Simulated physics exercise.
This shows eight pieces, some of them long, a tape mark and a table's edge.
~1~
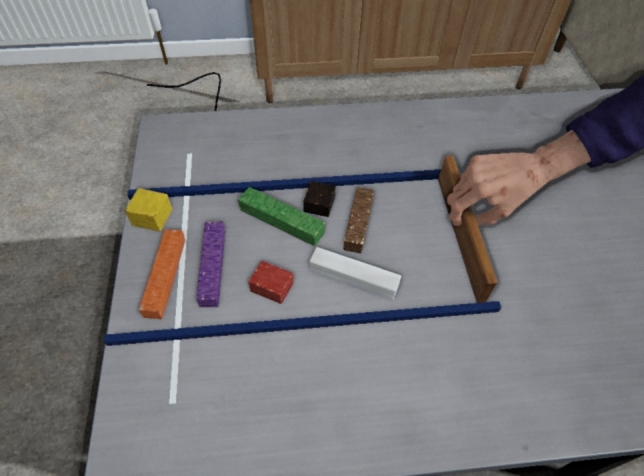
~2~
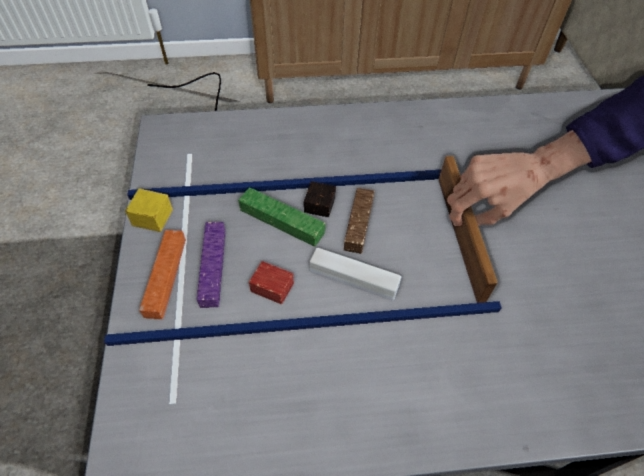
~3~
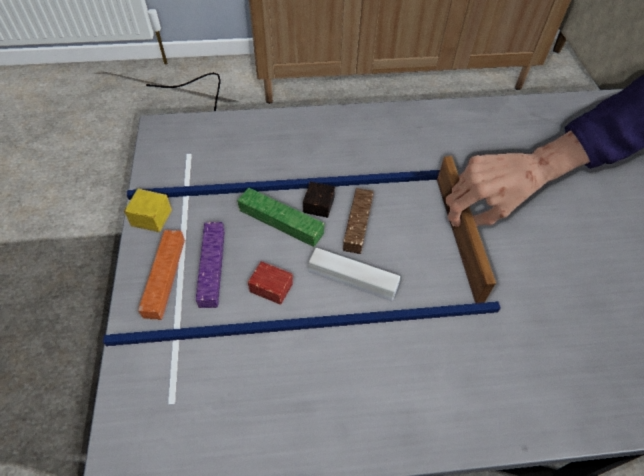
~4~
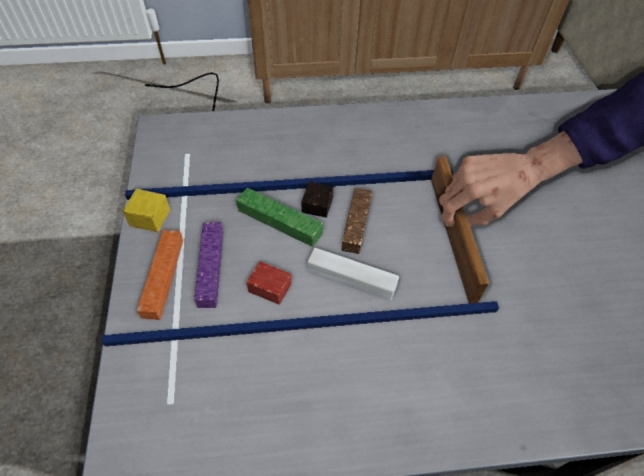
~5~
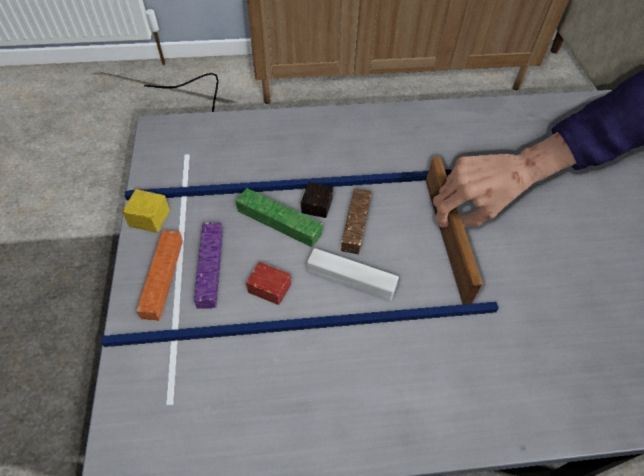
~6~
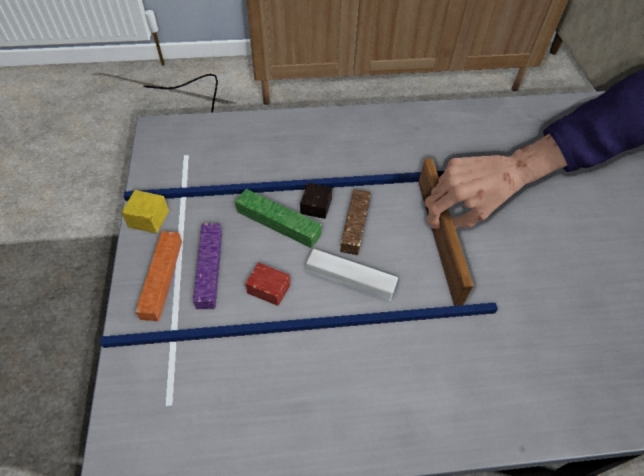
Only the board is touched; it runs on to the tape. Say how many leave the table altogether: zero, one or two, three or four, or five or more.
The number that fall off is three or four.
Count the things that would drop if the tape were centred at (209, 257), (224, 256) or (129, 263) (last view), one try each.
It would be 1, 0 and 7.
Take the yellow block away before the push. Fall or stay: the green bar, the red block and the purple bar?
The green bar remains up; the red block holds on; the purple bar drops off.
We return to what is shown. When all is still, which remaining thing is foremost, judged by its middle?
The green bar.
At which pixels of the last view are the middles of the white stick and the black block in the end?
The white stick stops around (140, 278); the black block around (149, 210).
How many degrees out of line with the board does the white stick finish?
Roughly 40° out of line.
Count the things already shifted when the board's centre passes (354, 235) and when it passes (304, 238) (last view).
3 and 5.
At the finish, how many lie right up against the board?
2 of them.
Soon after, none off yet; yellow block at rest near (146, 212); orange bar at rest near (160, 274); purple bar at rest near (208, 265).
Then, none off yet; yellow block at rest near (145, 212); orange bar moving near (155, 275); purple bar moved a little near (183, 268).
At rest, the number that fall off is three or four; fallen, purple bar, orange bar and yellow block.
